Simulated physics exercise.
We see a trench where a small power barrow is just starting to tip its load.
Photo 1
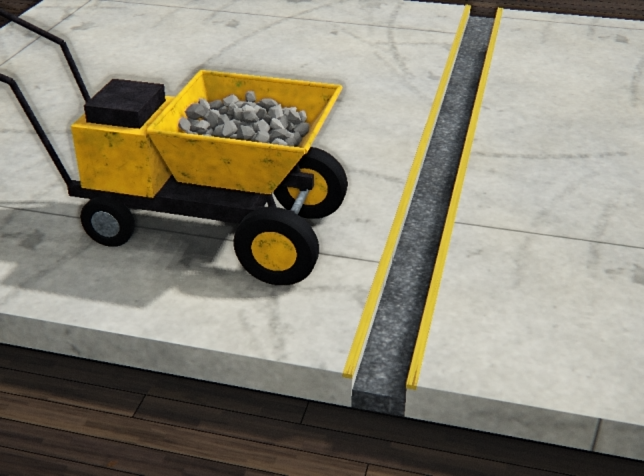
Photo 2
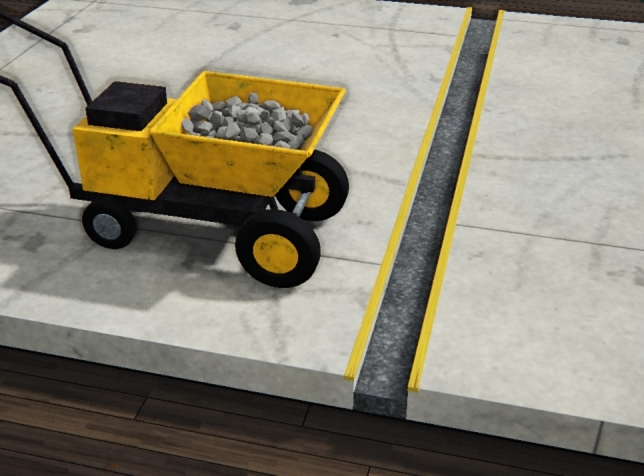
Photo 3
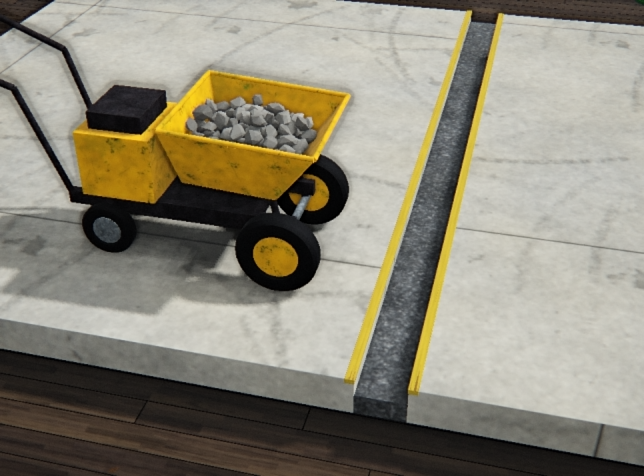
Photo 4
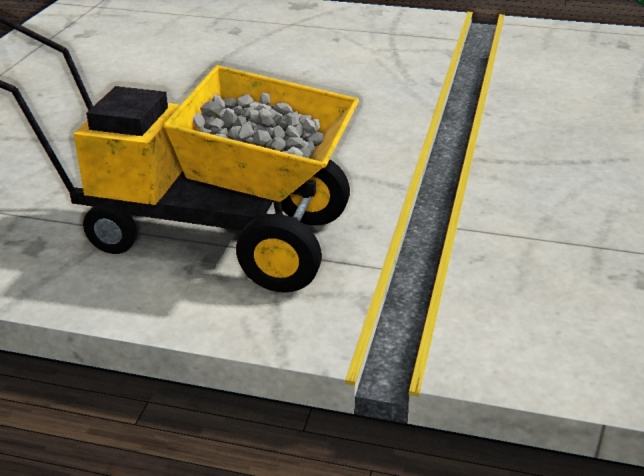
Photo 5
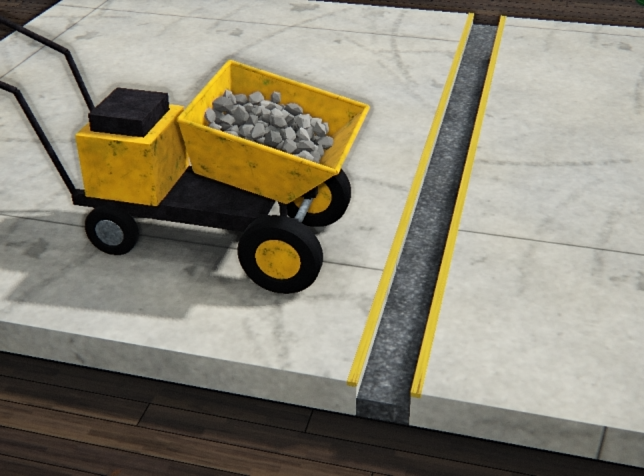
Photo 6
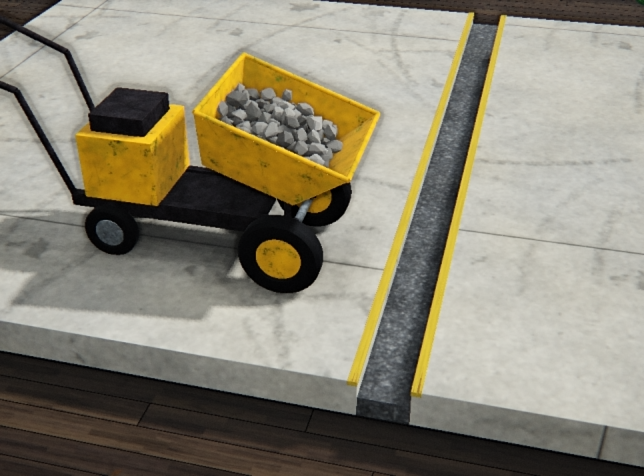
On a pale concrete slab beside a narrow, yellow-edged trench, a small yellow power barrow holding grey broken stones stays nearly still while its skip gradually tilts forward to the right, the rear rising and the front lip lowering.
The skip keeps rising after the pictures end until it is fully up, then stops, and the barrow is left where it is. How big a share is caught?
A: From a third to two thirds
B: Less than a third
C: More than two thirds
From a third to two thirds.
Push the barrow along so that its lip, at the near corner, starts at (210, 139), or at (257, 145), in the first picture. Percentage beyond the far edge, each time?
About 0 % and about 10 %.
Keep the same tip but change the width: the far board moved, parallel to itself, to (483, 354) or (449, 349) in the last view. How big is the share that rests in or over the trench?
I'd put it near 90 in a hundred, then near 70 in a hundred.
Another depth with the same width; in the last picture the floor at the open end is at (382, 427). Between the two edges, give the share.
It works out to some 60 per cent.
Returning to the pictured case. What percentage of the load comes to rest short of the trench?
That share is about 0 percent.
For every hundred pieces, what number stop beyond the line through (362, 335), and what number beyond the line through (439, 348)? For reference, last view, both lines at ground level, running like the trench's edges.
Roughly 90 and 30 percent.
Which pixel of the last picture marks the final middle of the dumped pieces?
The centre comes to rest close to (433, 267).
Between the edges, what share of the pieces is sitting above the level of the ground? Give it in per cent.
40 %.
Soon after the last picture, skip tipped steeply; all in the skip.
A little later, skip tipped steeply; most in the skip; a small part in or heaped over the trench; a stray few beyond it; a small part falling.
Later still, skip tipped right over; about a third in the skip; about a third in or heaped over the trench; about a quarter beyond it.
By the end, skip tipped right over; a small part in the skip; a stray few short of the trench; about half in or heaped over the trench; about a third beyond it.
